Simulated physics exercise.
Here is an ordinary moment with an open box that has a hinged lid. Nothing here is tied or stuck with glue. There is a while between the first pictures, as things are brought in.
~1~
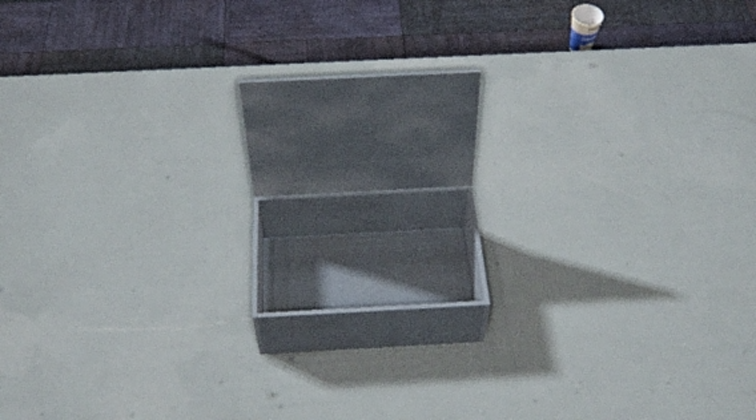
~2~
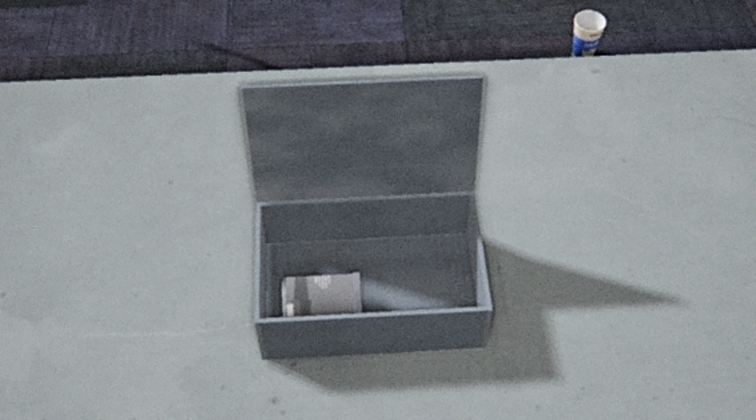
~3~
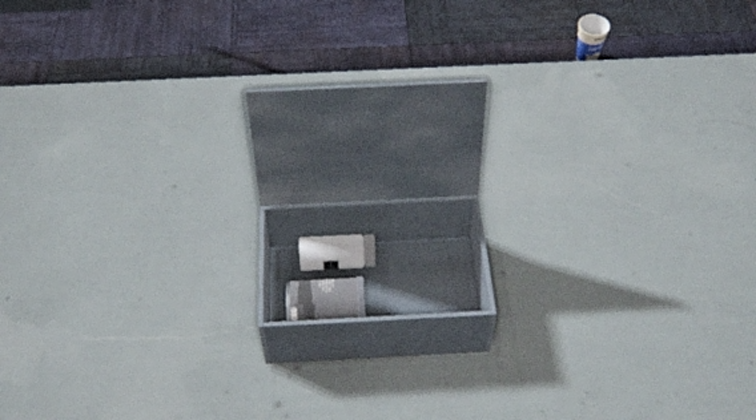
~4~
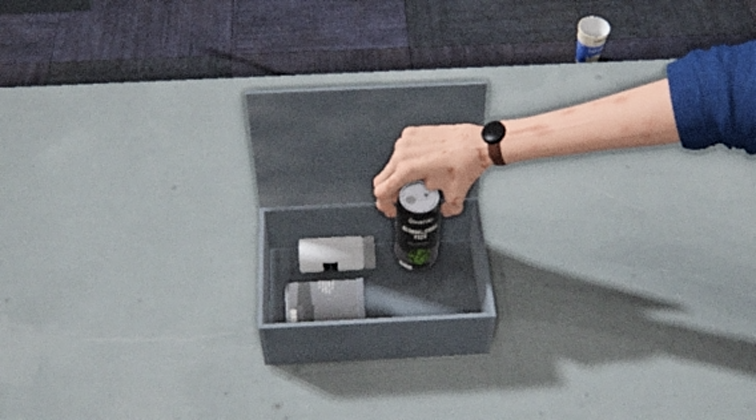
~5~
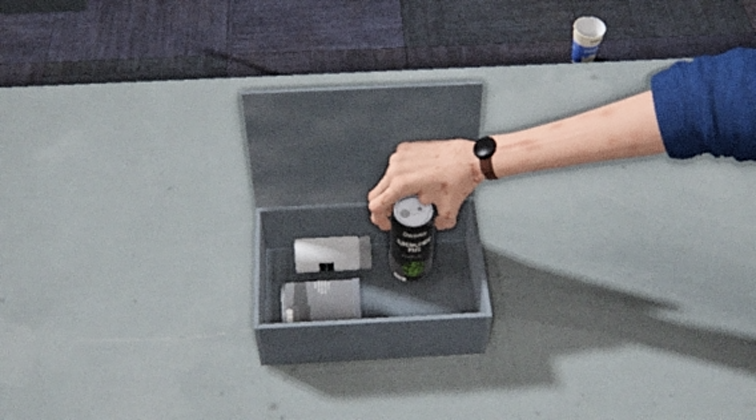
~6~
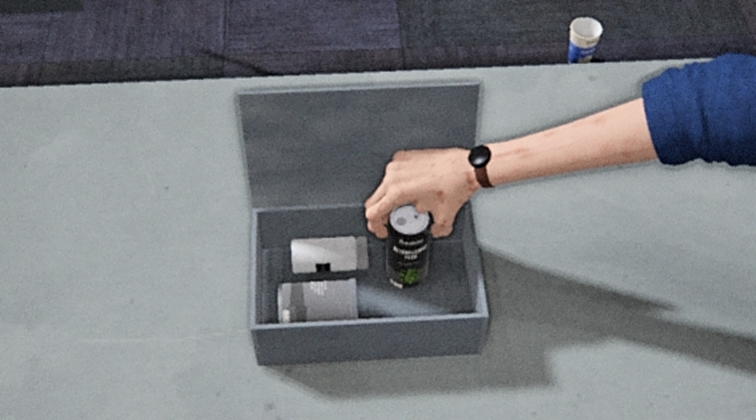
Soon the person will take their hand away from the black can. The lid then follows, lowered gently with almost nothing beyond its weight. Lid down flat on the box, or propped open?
Propped open.
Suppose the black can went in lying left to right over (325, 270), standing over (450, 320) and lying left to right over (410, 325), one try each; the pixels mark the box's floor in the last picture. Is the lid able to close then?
On the first attempt the lid drops into place, on the second it can't come down, and on the third it drops into place.
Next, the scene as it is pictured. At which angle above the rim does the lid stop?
I'd put it at roughly 55°.
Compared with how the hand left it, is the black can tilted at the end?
Well, the black can stays just as set.
Then, 1.10 s later than the last frame, lid starting down.
Then, 1.50 s later than the last frame, lid 66° above the rim.
When it is over, lid 54° above the rim; all 3 as before. End places, in pixels of the last picture, black can near (408, 248).
